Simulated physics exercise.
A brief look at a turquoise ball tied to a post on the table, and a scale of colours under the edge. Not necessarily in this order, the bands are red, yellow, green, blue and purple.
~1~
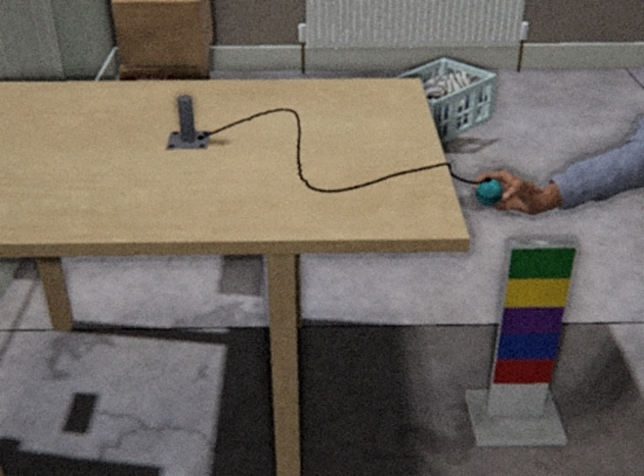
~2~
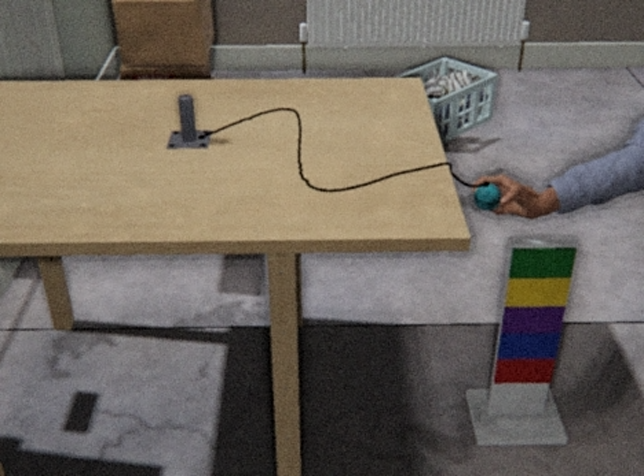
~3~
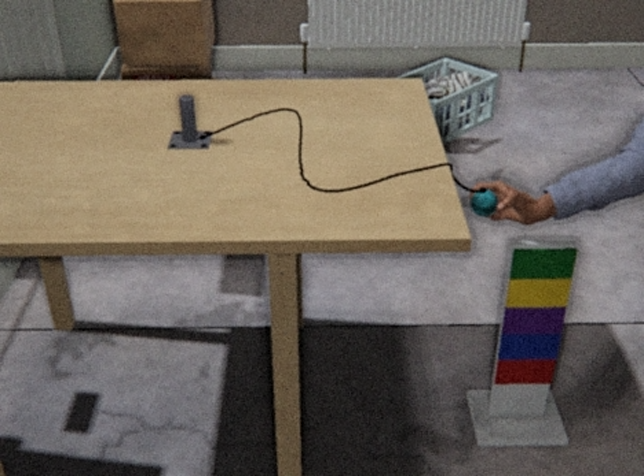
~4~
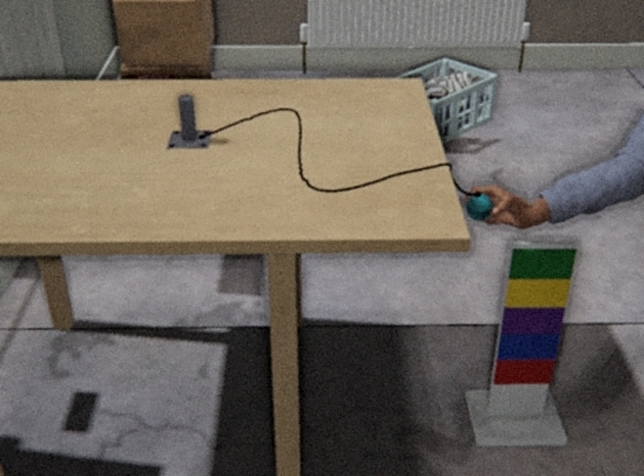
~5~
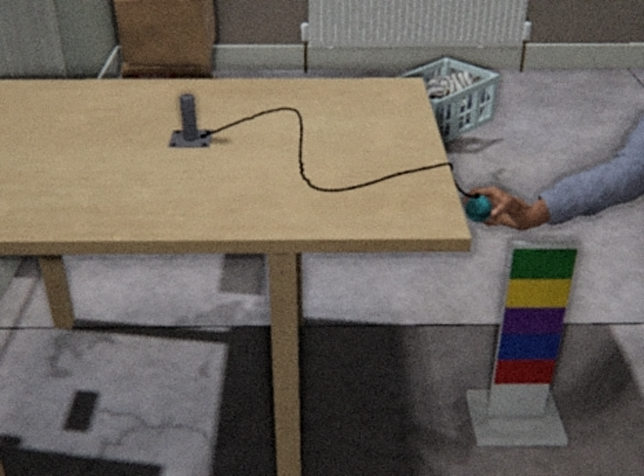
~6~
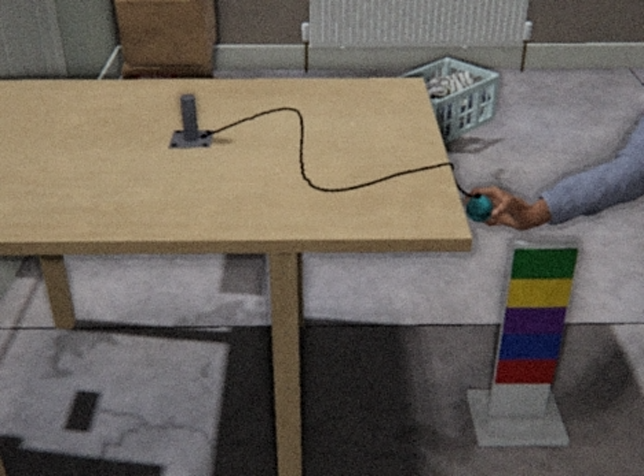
We see a hand holding a turquoise ball beside a table, attached by a dark cord to a post on the tabletop, above a multicoloured striped stand. The hand moves the ball slightly left and down, then keeps it nearly still.
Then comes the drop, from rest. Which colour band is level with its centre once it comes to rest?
The red band.
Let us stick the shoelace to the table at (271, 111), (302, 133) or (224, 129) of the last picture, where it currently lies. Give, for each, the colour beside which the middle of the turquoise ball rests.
Going through them one at a time, the answers are blue; purple; red.
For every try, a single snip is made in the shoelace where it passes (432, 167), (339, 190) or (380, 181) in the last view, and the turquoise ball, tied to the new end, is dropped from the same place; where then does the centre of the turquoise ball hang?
Case by case: (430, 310), (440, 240) and (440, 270).
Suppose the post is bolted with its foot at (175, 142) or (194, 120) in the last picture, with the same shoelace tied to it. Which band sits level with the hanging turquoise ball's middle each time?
Answer, in order: Red, red.
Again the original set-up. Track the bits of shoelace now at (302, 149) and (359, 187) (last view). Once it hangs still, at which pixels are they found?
Near (418, 138) and (435, 227).
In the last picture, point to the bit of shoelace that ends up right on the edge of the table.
It's near (302, 159) in the last picture.
Soon after, ball near (460, 329); level with purple.
After that, ball near (416, 341); level with red.
And then, ball near (426, 341); level with red.
In the end, ball near (423, 345); level with red. At red.
